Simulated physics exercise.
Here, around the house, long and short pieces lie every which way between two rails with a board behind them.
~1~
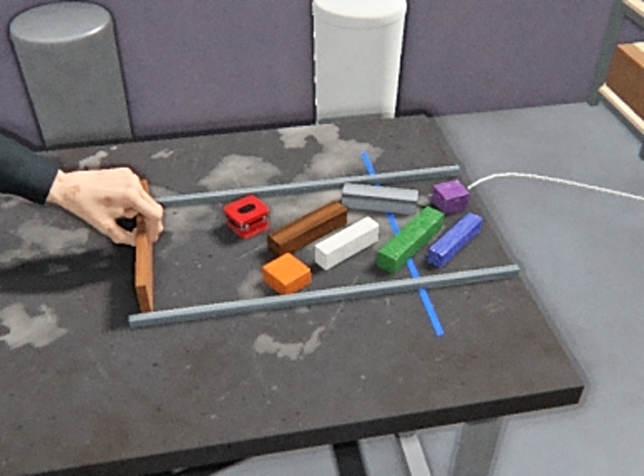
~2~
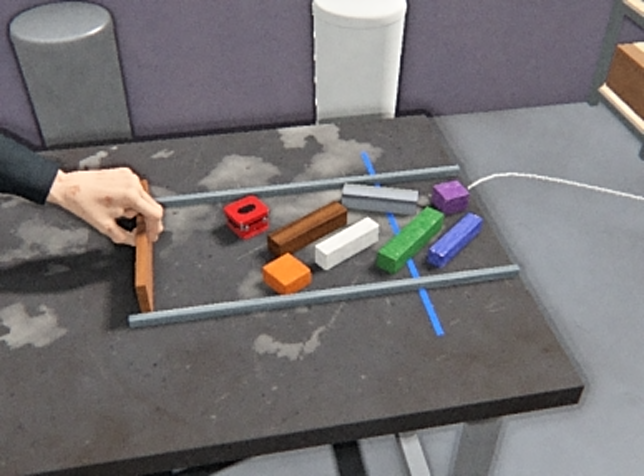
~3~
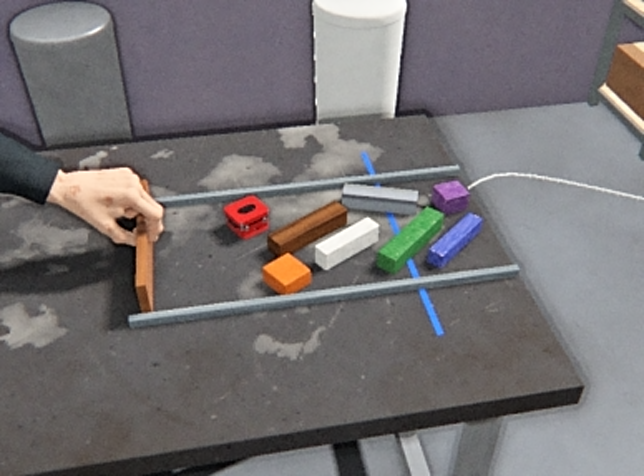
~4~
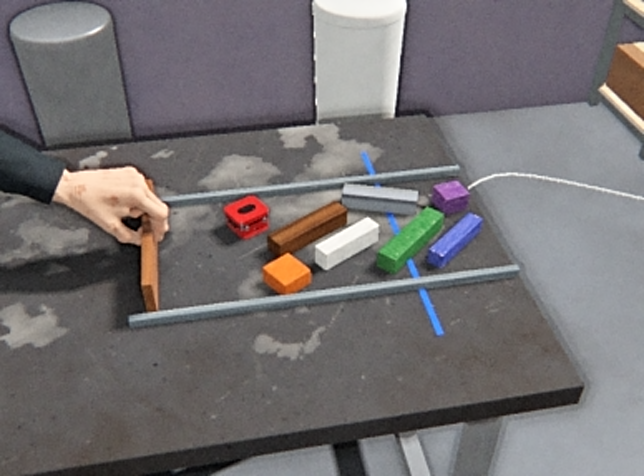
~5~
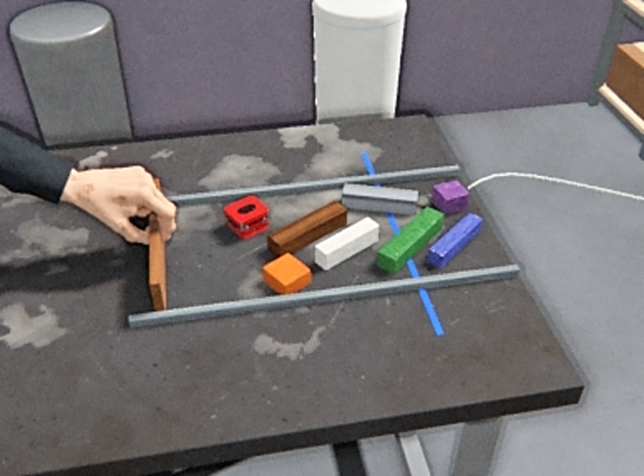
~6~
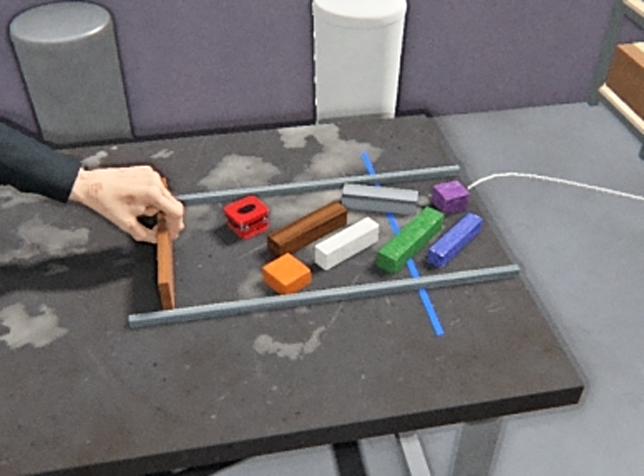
We see a hand holding an upright brown board between two rails on a dark table, still at first, then sliding it slightly right toward scattered colored blocks and bars, which stay still around a blue tape line.
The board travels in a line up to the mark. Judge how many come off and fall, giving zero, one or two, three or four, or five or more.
Number falling: Zero.
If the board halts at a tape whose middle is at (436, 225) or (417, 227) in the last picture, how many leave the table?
Well, you'd get 3 the first time and 1 the second time.
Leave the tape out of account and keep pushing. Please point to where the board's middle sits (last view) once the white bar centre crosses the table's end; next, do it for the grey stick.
Its middle is about (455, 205) and about (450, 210).
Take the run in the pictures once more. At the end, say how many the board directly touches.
Well, it touches 5.
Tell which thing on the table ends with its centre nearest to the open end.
Purple block.
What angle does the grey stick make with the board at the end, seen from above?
Roughly 85° out of line.
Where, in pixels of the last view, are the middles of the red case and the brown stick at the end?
I'd say approximately (404, 200) and then (433, 213).
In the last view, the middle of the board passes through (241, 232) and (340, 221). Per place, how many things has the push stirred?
At the first spot 1, then 6.
A little later, none off yet; purple block at rest near (450, 198); blue bar at rest near (455, 240); green bar at rest near (411, 239).
When it is over, the number that fall off is zero.
